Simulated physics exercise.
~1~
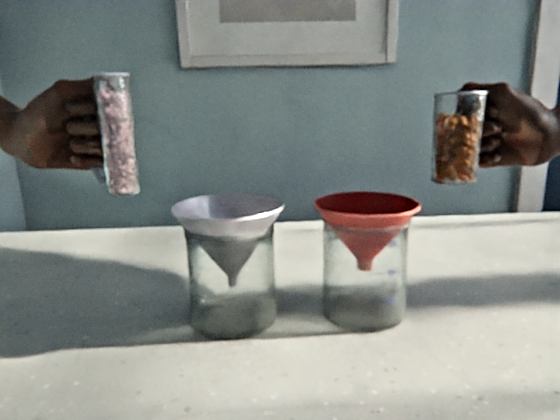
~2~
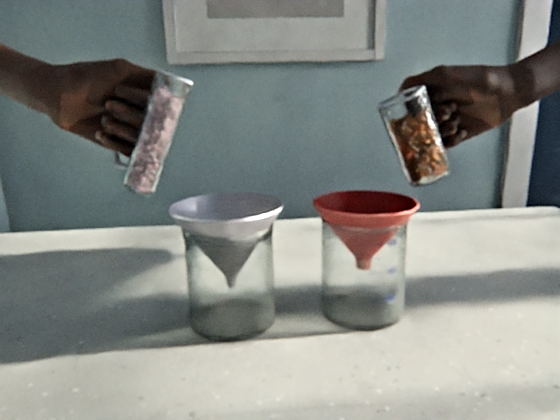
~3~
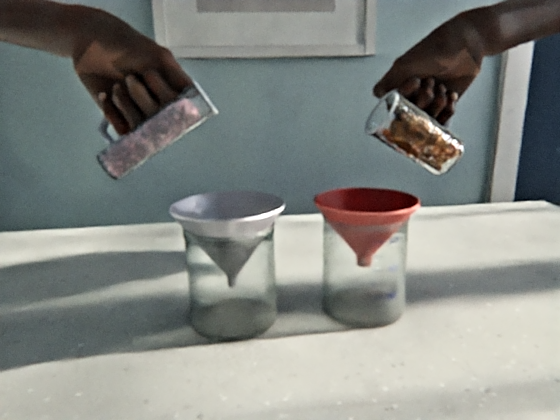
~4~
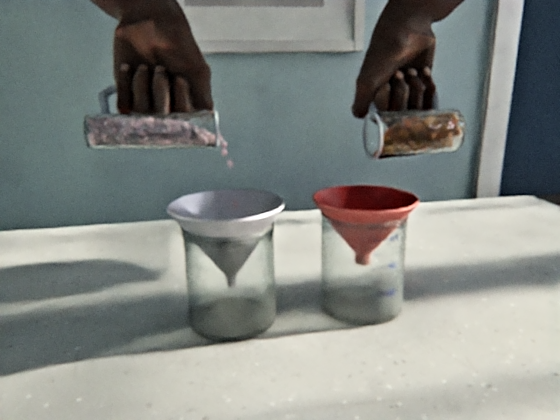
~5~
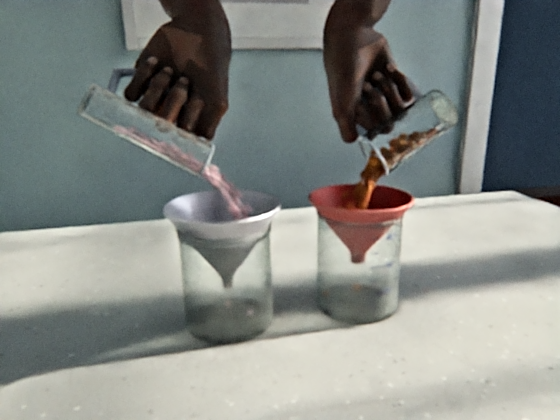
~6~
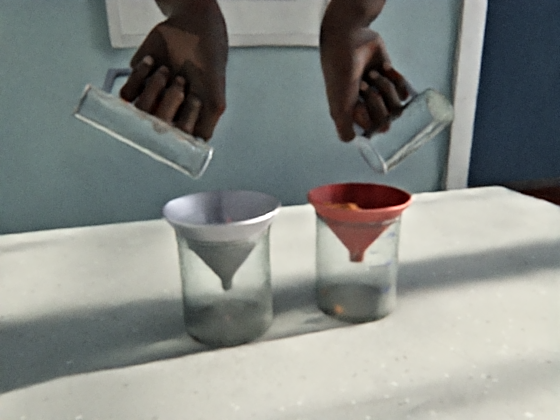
Two hands tipping glass cups of pink and orange-brown bits into a white and a red funnel, nearly all sticking there.
